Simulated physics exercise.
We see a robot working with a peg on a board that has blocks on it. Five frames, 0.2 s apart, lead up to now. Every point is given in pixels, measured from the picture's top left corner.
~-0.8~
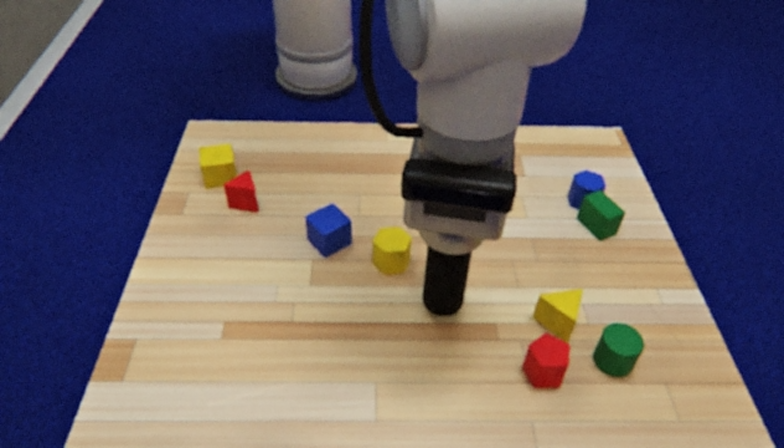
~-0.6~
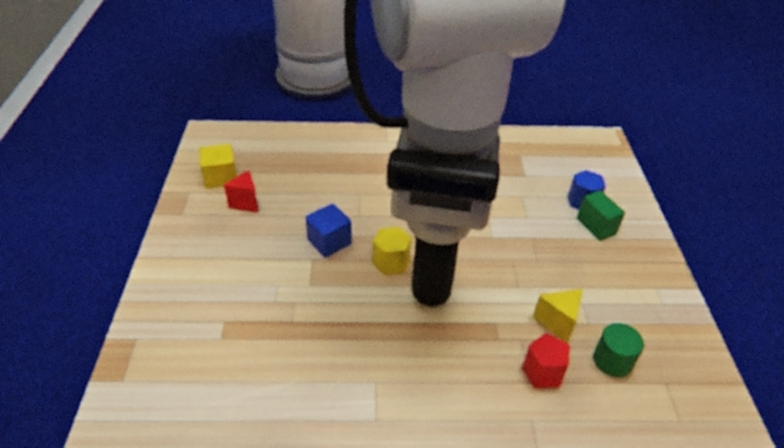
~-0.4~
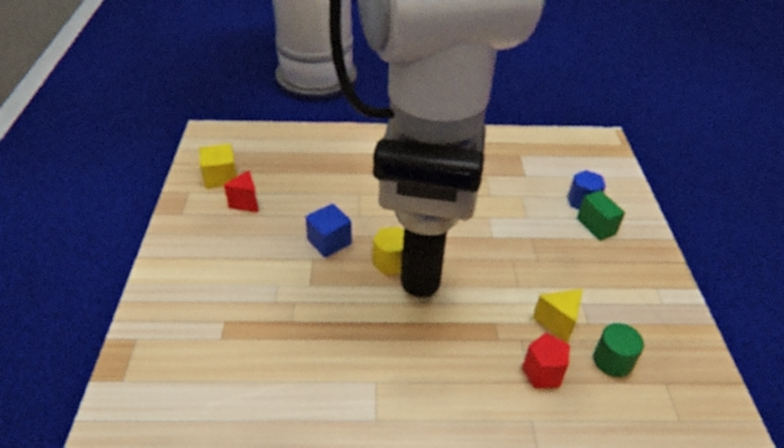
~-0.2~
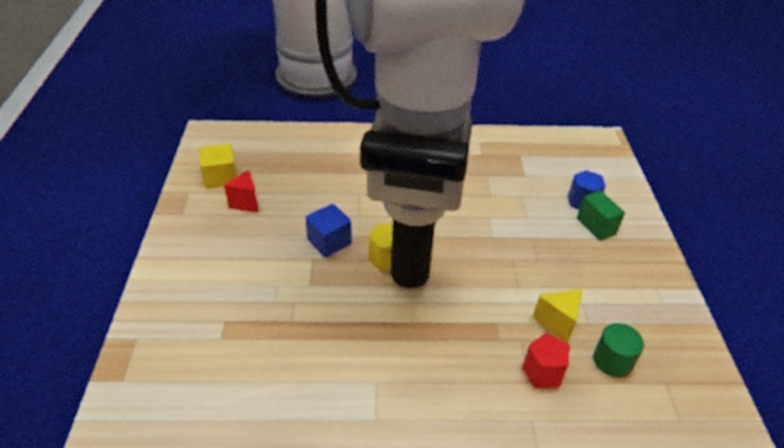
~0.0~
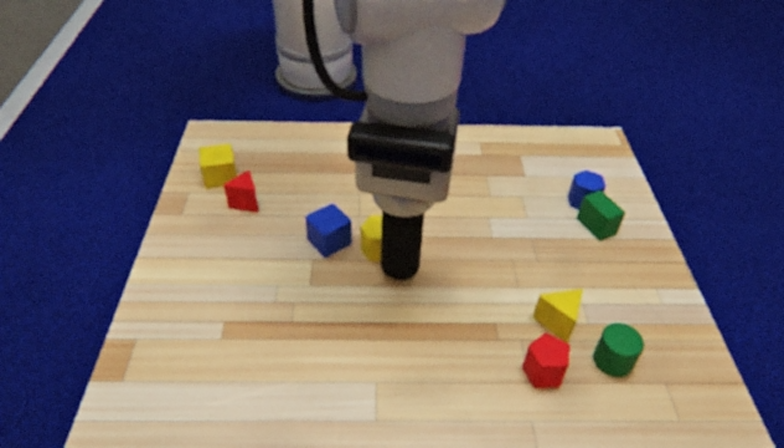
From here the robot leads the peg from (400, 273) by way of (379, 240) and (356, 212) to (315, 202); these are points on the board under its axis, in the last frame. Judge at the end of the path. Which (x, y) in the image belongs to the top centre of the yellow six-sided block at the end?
The yellow six-sided block ends near (289, 165).
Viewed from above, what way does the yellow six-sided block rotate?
The turn is anti-clockwise.
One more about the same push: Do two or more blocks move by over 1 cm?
The answer is no.
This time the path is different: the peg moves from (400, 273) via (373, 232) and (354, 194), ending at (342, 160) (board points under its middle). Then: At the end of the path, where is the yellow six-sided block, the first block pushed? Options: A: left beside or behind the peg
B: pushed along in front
(A)
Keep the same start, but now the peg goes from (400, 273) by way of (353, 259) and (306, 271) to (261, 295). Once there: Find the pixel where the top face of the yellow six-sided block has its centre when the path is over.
I'd say the yellow six-sided block ends with its top centre at (365, 211).
On the path given first. One third of the way, peg (379, 234); yellow six-sided block (355, 198), turned 15° anticlockwise.
Two thirds of the way, peg (355, 205); yellow six-sided block (325, 178), turned 60° anticlockwise.
At the end, peg (314, 196); blue square still; yellow six-sided block (289, 165), turned 40° anticlockwise.
